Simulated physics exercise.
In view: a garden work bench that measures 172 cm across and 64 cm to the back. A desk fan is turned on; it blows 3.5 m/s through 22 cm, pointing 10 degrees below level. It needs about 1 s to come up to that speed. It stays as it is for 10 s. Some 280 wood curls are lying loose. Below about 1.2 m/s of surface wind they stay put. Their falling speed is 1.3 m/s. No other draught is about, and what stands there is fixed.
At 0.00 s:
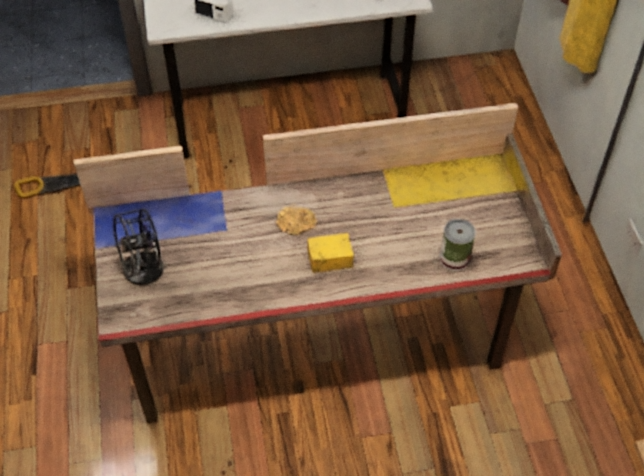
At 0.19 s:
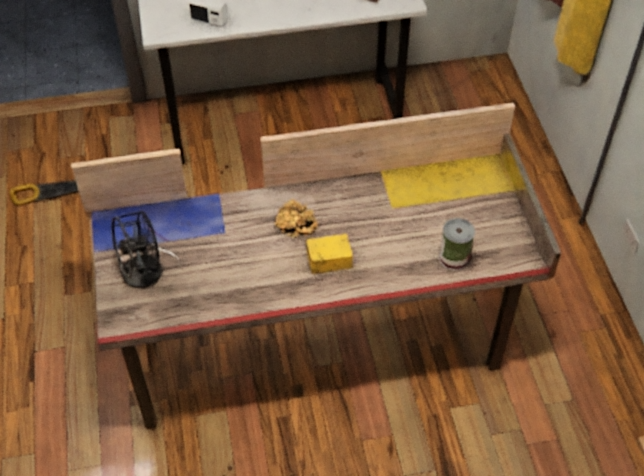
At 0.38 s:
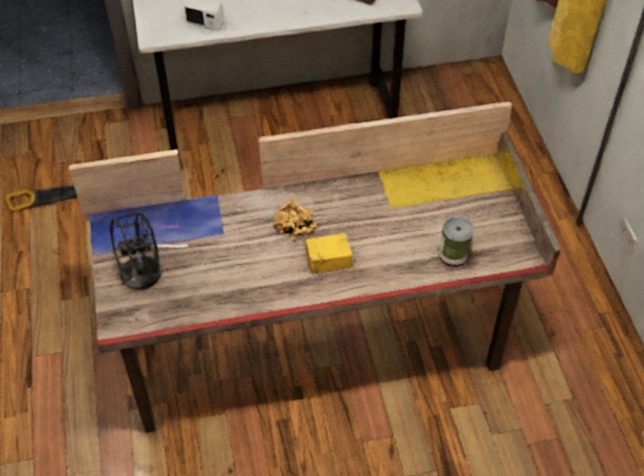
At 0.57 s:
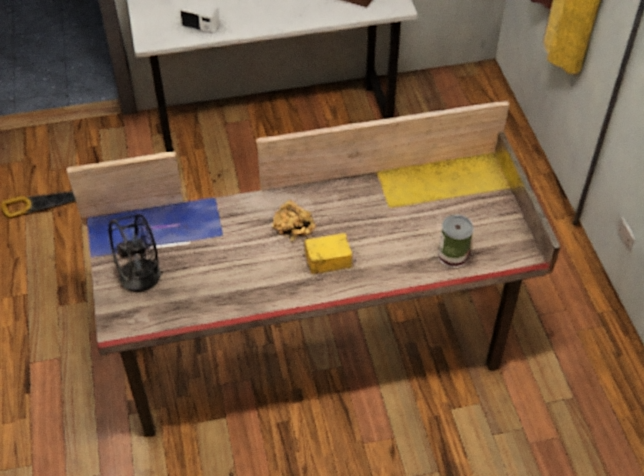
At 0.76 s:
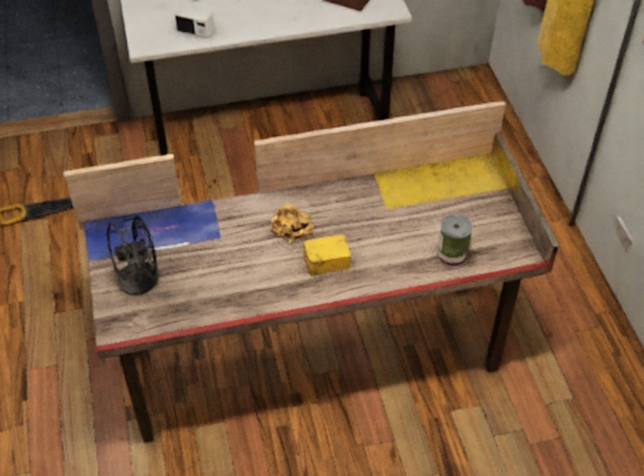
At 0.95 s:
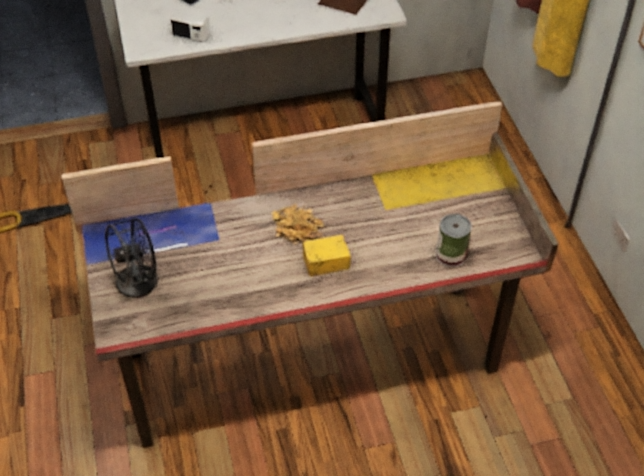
On a wooden garden work bench, a black desk fan stands at the left near a small heap of wood curls, a yellow block and a tin; the curls barely stir at first, then many spread slightly rightward across the bench top.
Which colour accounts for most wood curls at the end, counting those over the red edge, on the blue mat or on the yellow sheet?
It is red that takes the most.
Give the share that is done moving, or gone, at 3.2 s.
Some 80 per cent.
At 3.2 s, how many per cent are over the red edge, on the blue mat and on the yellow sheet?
About 60 % red, 0 % blue, 25 % yellow.
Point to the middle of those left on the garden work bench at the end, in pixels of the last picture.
Near (496, 174).
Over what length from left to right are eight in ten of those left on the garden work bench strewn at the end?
Roughly 40 cm.
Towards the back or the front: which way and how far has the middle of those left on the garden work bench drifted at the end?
Towards the back, some 10 cm.
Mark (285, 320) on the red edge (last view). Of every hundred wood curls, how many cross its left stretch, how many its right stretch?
Some 0 % left, 60 % right.
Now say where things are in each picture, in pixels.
In the first picture, the middle of the wood curls is near (297, 221), none has stirred yet and the mouth of the desk fan is at (137, 242).
In the second picture, the middle of the wood curls is near (296, 218), about 5 % have left their places, the blue mat is centred on (158, 223), the red edge is centred on (330, 308) and the yellow sheet is centred on (447, 181).
In the third picture, the middle of the wood curls is near (294, 219), about 5 % have left their places, the top of a block is at (329, 247) and the top of a tin is at (458, 228).
In the fourth picture, the middle of the wood curls is near (293, 219) and about 5 % have left their places.
In the fifth picture, the middle of the wood curls is near (291, 221) and about 5 % have left their places.
In the sixth picture, the middle of the wood curls is near (297, 224), the farthest in sight from the desk fan is at (319, 222) and about 55 % have left their places.
After 2.0 s, 78 % are on the move or not yet settled, 0 % are on the blue mat, 42 % over the red edge and 29 % on the yellow sheet; the middle of those still in play is near (509, 195).
After 3.2 s, 25 % are on the move or not yet settled, 0 % are on the blue mat, 60 % over the red edge and 24 % on the yellow sheet; the middle of those still in play is near (496, 174).
After 5.5 s, 18 % are on the move or not yet settled, 0 % are on the blue mat, 64 % over the red edge and 21 % on the yellow sheet; the middle of those still in play is near (495, 171).
After 10.0 s, at the end, 0 % are on the blue mat, 65 % over the red edge and 21 % on the yellow sheet; the middle of those still in play is near (496, 174).
